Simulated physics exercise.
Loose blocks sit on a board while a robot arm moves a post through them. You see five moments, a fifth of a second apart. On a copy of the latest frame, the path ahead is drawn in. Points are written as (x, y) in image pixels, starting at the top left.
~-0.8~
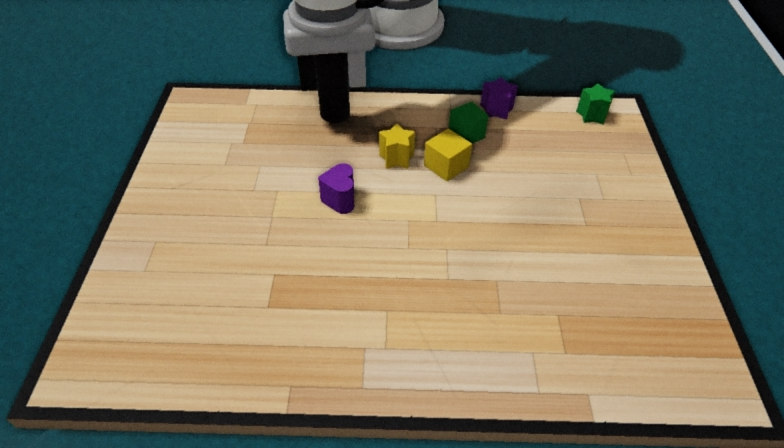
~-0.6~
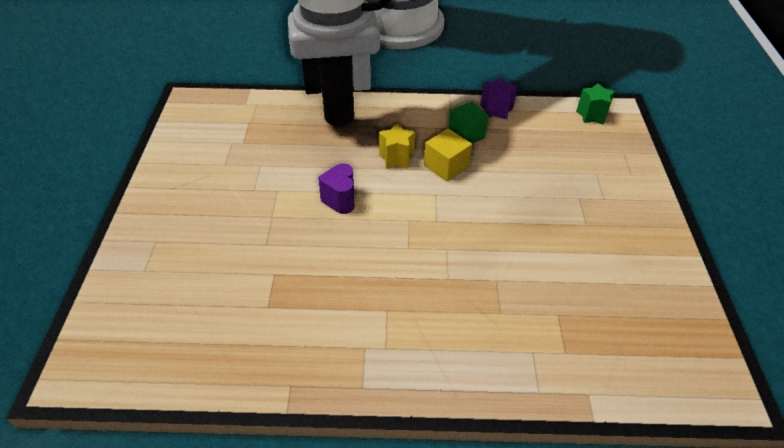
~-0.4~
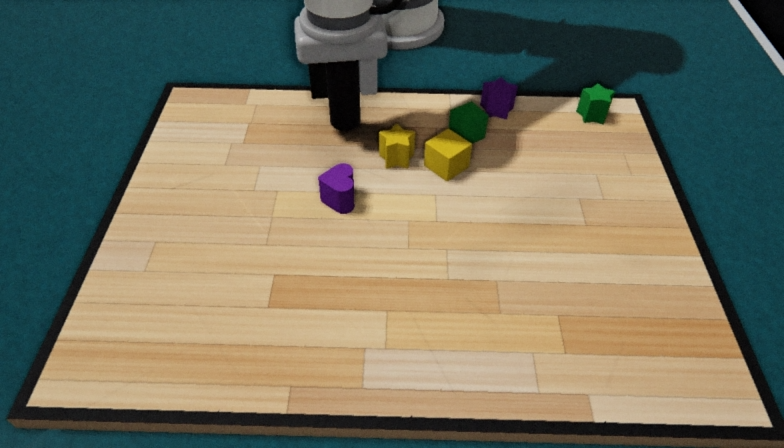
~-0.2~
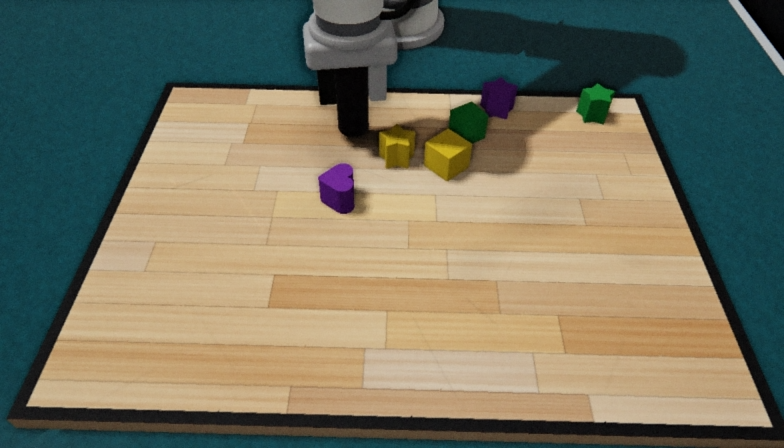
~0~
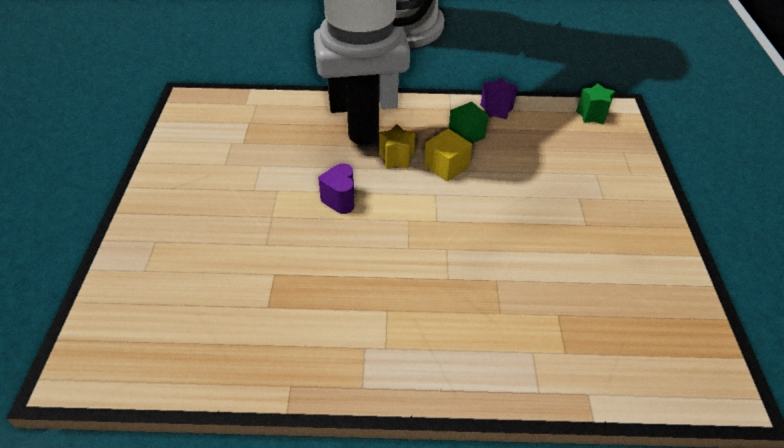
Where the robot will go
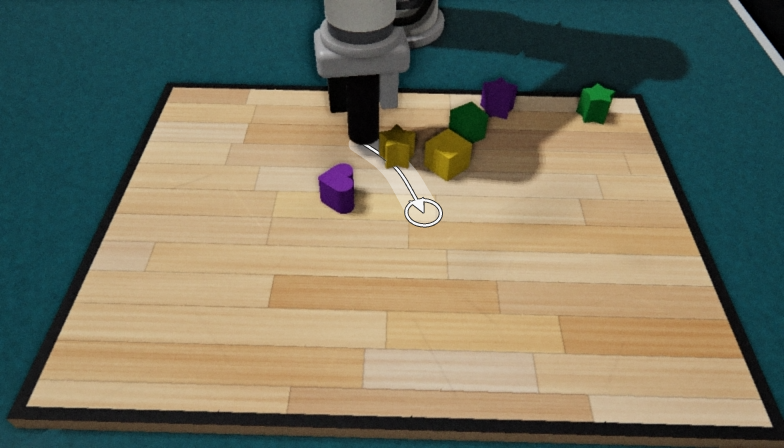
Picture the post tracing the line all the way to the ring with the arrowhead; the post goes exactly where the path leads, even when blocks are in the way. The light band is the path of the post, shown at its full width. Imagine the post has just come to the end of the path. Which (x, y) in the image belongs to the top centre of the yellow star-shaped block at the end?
Just about (448, 169).
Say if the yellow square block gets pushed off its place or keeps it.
It is moved off its spot.
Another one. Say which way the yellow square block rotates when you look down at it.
Counter-clockwise, from overhead.
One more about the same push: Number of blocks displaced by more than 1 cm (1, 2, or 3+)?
Count: Two.
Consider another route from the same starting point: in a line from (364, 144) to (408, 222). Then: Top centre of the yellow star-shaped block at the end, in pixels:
At roughly (410, 144).
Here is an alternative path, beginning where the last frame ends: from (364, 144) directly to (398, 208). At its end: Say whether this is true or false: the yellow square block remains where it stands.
The claim holds.
The drawn path runs from (364, 144) over (400, 173) to (424, 213).
On the path given first. One third of the way, post (390, 153); yellow star-shaped block (418, 147), turned 30° anticlockwise; yellow square block (453, 143).
Two thirds of the way, post (409, 177); yellow star-shaped block (441, 165), turned 45° anticlockwise; yellow square block (465, 148), turned 50° anticlockwise.
At the end, post (424, 204); purple heart-shaped block not moved; yellow star-shaped block (448, 169), turned 80° anticlockwise; yellow square block (466, 148), turned 55° anticlockwise.
